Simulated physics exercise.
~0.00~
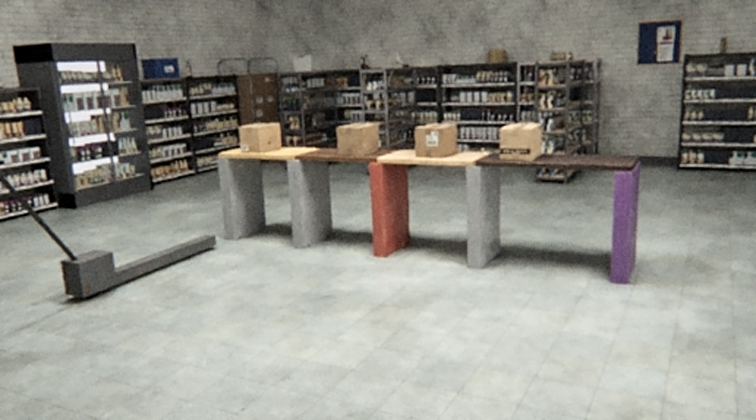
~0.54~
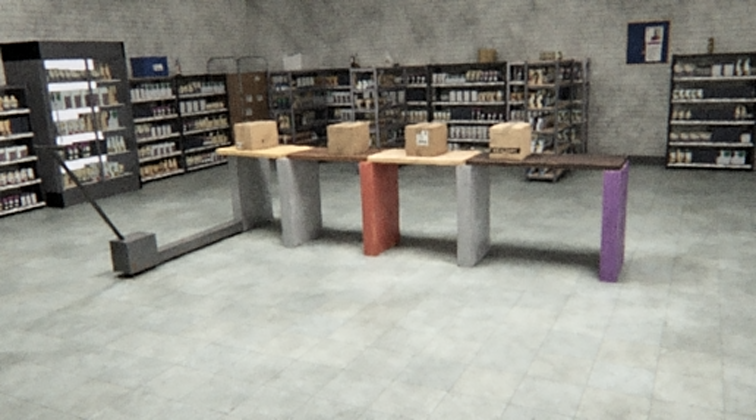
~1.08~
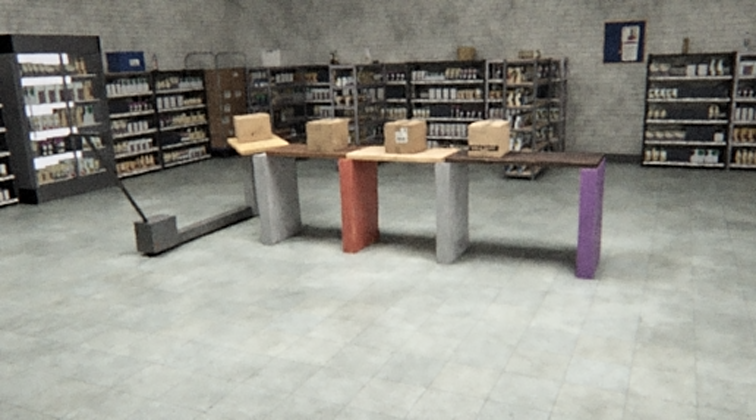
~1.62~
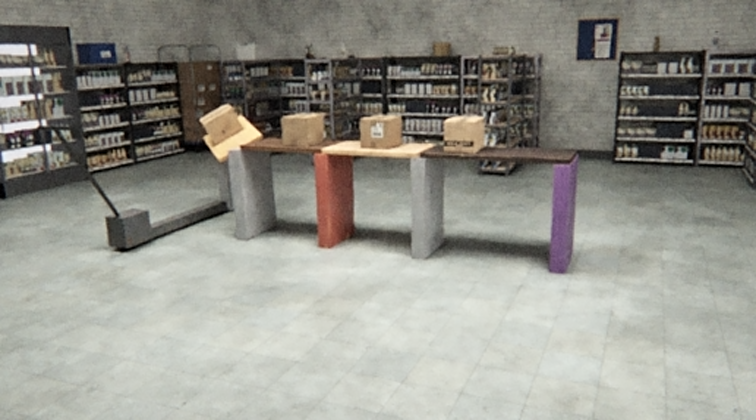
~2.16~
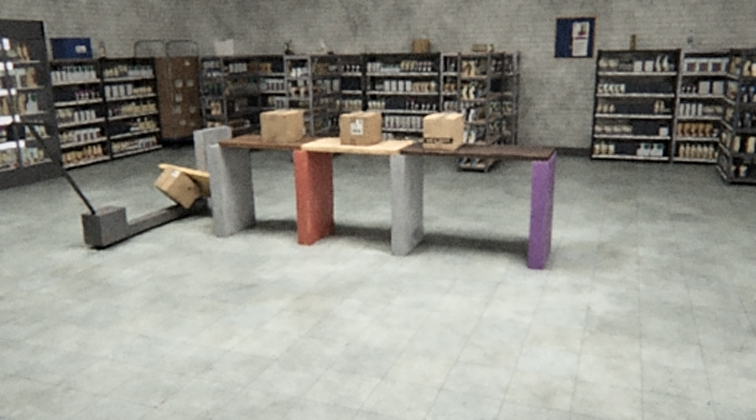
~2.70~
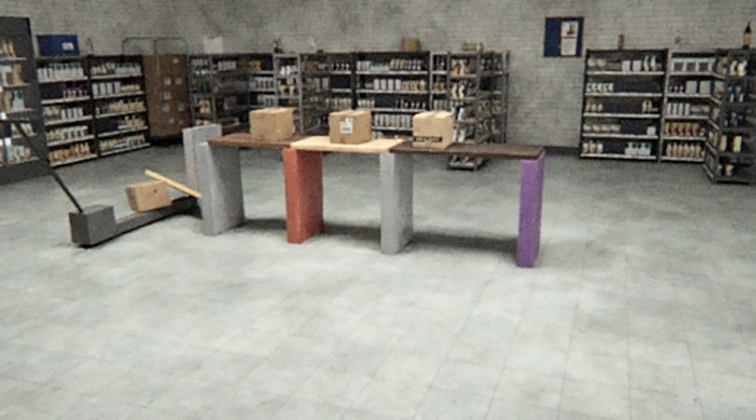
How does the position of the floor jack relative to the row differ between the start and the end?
At the start the jack is at the front left, just short of the leftmost grey upright. At the end it is farther back, reaching in toward where that upright first stood, with the fallen carton and board beside it.
In the video, a floor jack pushes the leftmost grey upright of a row of boards and cartons in a shop backward, and the end board tips and drops with its carton by the jack, while the red and purple uprights and remaining three cartons stay up.
